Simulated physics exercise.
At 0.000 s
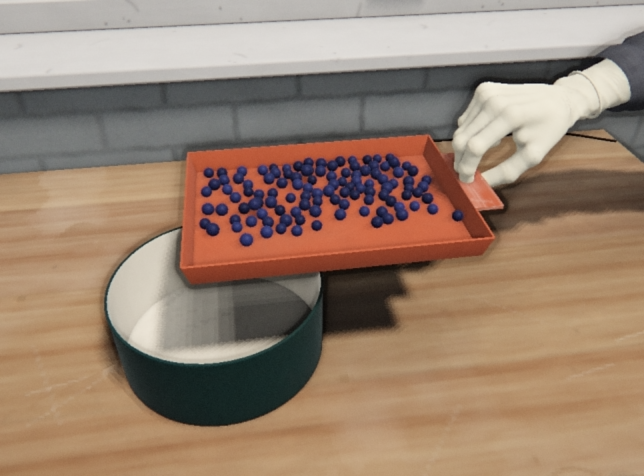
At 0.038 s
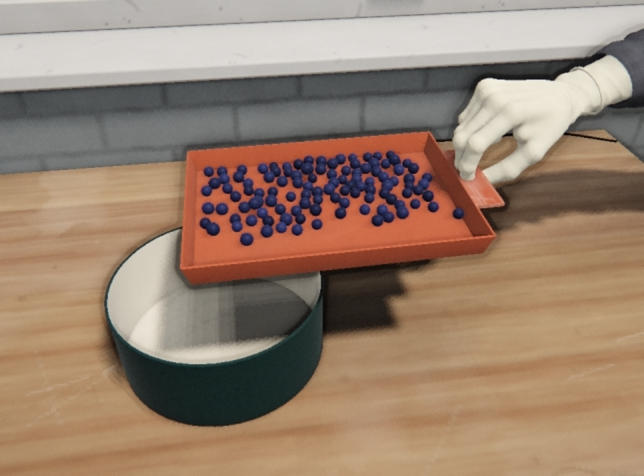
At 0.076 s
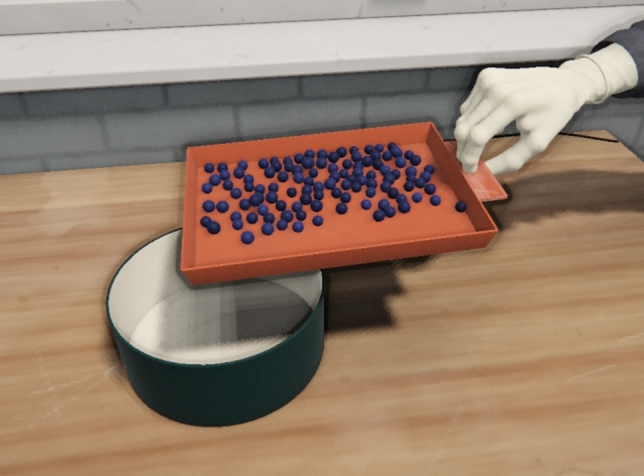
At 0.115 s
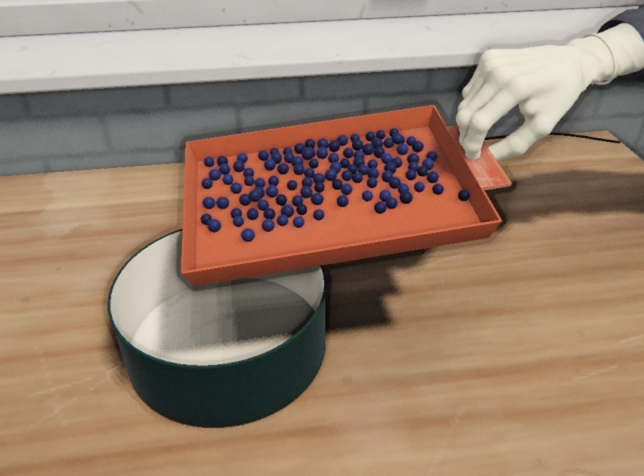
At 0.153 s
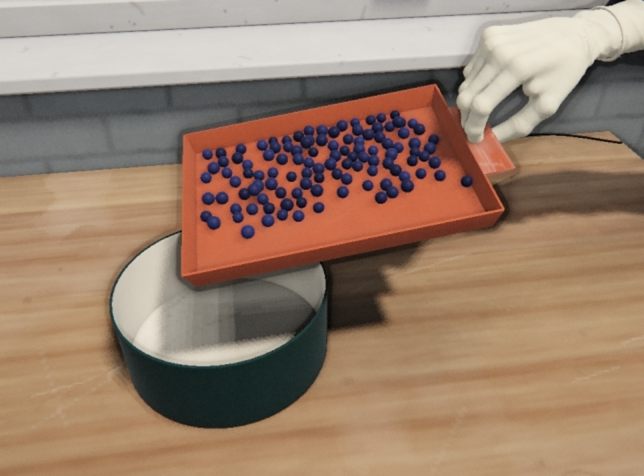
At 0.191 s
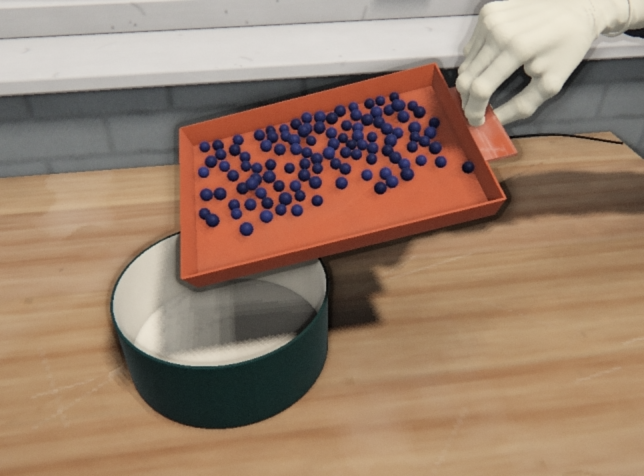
A white-gloved hand at the upper right grips the tab of an orange tray above a wooden tabletop, seen from slightly above against a grey brick wall. Many small dark blue balls lie scattered across the tray, whose left end overlaps a round dark green pot with a pale interior. The hand raises the tray's right end, slanting it leftward, while the balls stay spread across it.
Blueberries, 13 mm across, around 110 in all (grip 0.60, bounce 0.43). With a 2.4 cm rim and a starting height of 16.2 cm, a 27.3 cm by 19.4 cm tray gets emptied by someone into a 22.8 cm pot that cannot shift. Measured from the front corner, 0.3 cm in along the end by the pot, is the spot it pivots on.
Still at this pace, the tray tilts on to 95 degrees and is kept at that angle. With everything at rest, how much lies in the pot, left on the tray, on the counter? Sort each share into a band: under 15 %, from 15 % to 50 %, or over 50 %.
Pot: Under 15 %; tray: Under 15 %; counter: Over 50 %.
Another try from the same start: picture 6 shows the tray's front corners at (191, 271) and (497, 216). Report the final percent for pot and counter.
Per cent by place - pot 0, counter 100.
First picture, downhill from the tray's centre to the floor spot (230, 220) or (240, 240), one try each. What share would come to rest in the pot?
First try: About 70 percent; second try: About 40 percent.
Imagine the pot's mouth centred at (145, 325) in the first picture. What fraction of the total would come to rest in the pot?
It would come to around 90 percent.
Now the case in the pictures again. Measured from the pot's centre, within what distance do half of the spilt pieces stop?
Roughly 22 centimetres.
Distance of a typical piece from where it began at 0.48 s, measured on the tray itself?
I'd say close to 8 centimetres.
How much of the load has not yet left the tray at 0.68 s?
80%, roughly.
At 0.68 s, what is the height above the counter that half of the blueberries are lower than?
Roughly 20 cm.
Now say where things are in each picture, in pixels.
The first frame shows tray tilt 0 degrees, front corners at (188, 263) and (486, 234); middle of the pieces at (329, 191); pot at (216, 282).
The second frame shows tray tilt 1 degrees, front corners at (188, 263) and (487, 233); middle of the pieces at (329, 189).
The third frame shows tray tilt 3 degrees, front corners at (189, 265) and (489, 227), lowest corner left front; middle of the pieces at (330, 184).
The fourth frame shows tray tilt 7 degrees, front corners at (189, 267) and (492, 218), lowest corner left front; middle of the pieces at (331, 175).
The fifth frame shows tray tilt 12 degrees, front corners at (189, 269) and (495, 206), lowest corner left front; middle of the pieces at (331, 164).
The sixth frame shows tray tilt 17 degrees, front corners at (188, 271) and (496, 195), lowest corner left front; middle of the pieces at (329, 153); pot at (222, 284). The tray's pace is about 130 degrees a second.
After 0.48 s, tilt 55 degrees; the tray holds 100 %, the pot 0 %.
Then, at 0.68 s, tilt 82 degrees; the tray holds 80 %, the pot 0 %.
Then, at 0.99 s, tilt 95 degrees; the tray holds 10 %, the pot 0 %.
At rest (1.8 s), pot 5 %, tray 0 %, counter 95 %.
